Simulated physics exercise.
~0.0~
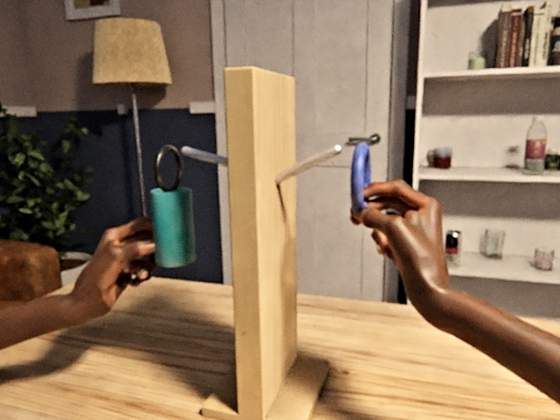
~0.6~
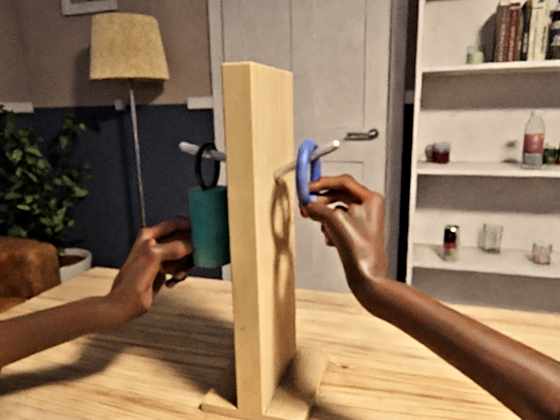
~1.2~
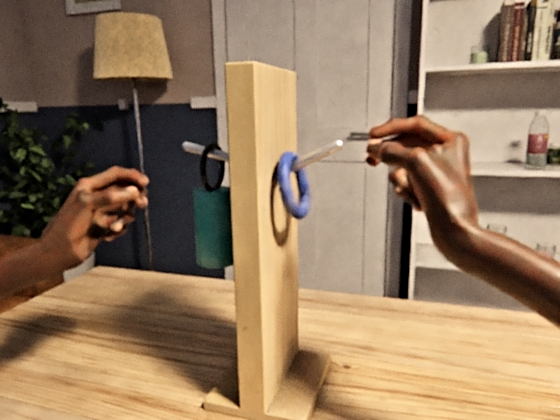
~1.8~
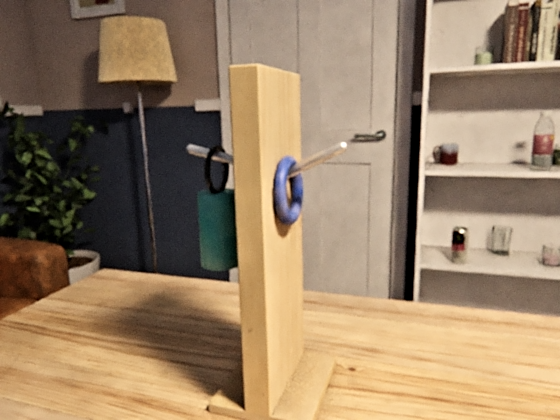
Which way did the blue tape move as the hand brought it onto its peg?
The blue tape moved to the left, toward the upright board of the wooden stand.
Two hands slid a turquoise lantern and a roll of blue tape onto pegs on opposite sides of a wooden stand, then let go and drew away, leaving both hanging there above the table.
